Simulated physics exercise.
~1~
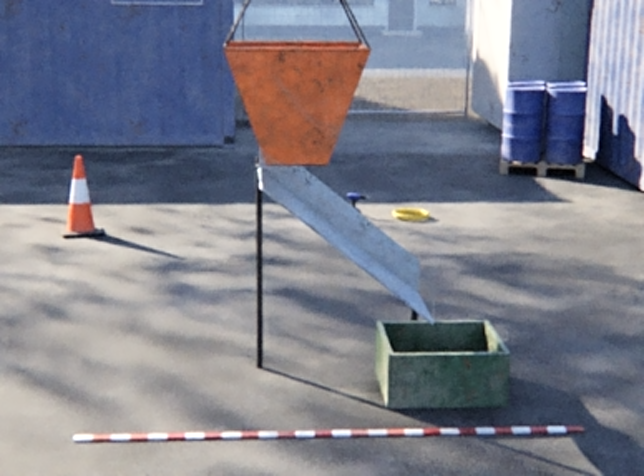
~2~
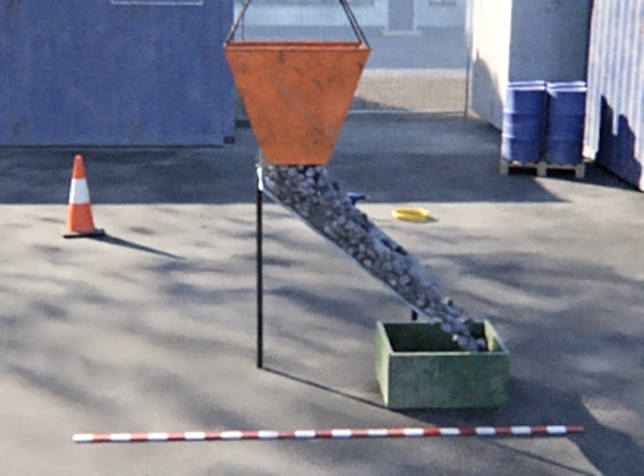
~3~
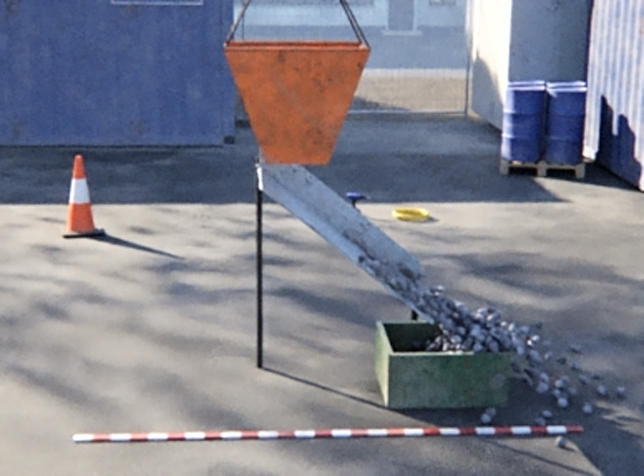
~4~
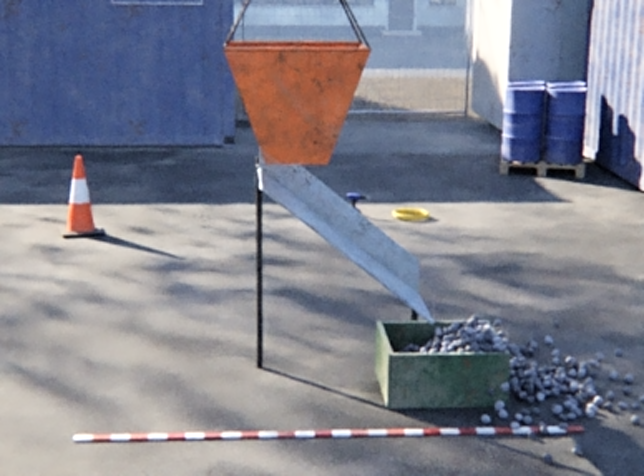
An orange skip hangs on cables over a sloping grey metal chute in a paved yard, seen from slightly above, with a green open-topped bin at the chute's lower right end. A traffic cone stands to the left, blue barrels sit at the back right, and a red and white striped pole lies in front. Grey stones pour from beneath the skip and slide down the chute towards the bin. Many drop into it while others spill over its right side. The chute empties, leaving most stones heaped in the bin and a smaller scatter on the ground to its right.
